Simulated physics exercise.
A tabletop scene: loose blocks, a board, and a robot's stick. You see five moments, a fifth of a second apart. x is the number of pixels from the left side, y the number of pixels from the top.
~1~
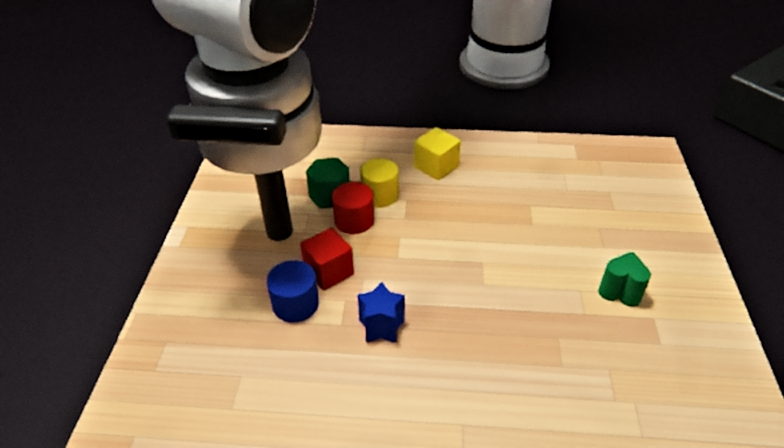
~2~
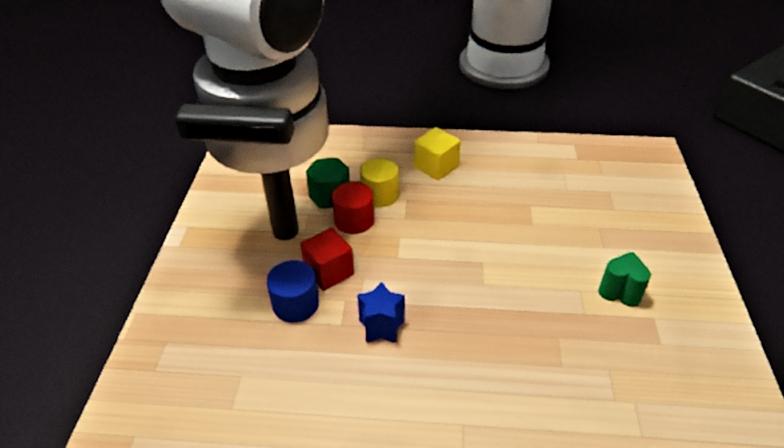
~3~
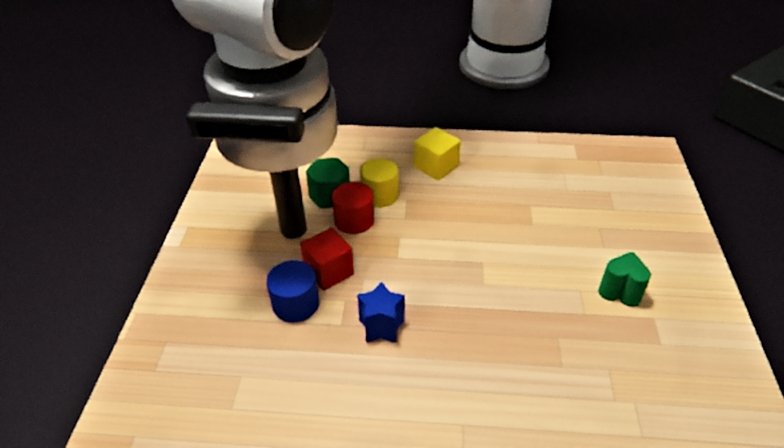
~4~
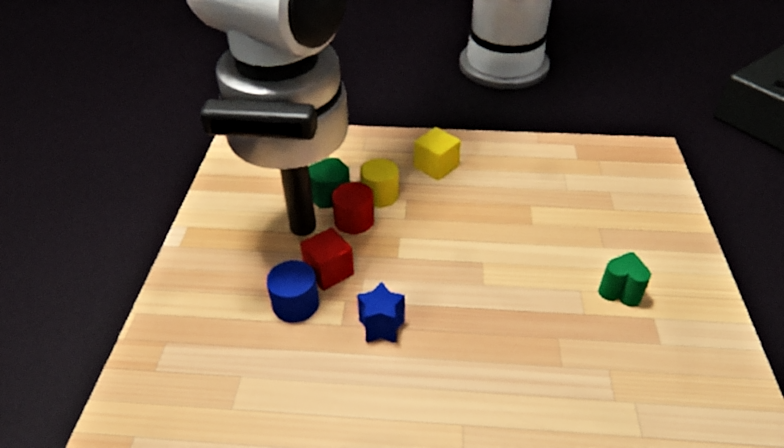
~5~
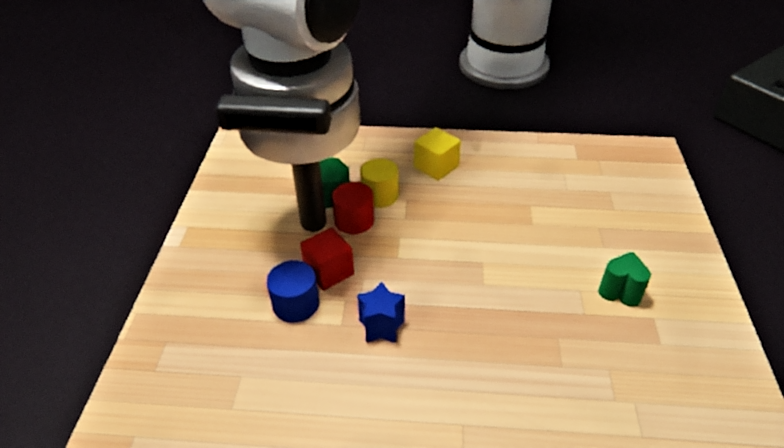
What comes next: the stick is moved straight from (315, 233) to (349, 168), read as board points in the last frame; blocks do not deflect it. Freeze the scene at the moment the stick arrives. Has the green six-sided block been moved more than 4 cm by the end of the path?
Short answer: Yes.
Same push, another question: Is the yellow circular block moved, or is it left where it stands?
Right where it was.
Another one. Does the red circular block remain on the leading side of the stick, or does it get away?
I'd say it has come free.
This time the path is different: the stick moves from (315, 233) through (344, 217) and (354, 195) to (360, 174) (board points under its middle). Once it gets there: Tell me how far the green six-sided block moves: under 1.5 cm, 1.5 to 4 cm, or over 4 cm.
Overall it shifts between 1.5 and 4 cm.
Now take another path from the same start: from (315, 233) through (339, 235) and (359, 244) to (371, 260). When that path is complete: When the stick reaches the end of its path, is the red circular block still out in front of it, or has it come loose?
Slipped off.
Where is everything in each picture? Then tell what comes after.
Tip of the stick (280, 232), middles of tops, green six-sided block (327, 169), red circular block (352, 194), yellow circular block (379, 169), in the first frame.
Stick (286, 231), nothing pushed, in the second frame.
Stick (294, 230), nothing pushed, in the third frame.
Stick (303, 227), nothing pushed, in the fourth frame.
Stick (314, 223), green six-sided block (327, 169), red circular block (352, 194), yellow circular block (379, 169), in the fifth frame.
On the path given first. One third of the way, stick (327, 199); green six-sided block (330, 162).
Two thirds of the way, stick (338, 179); green six-sided block (338, 143).
At the end, stick (349, 159); green six-sided block (344, 125), turned 15° anticlockwise; red circular block unmoved; yellow circular block unmoved.
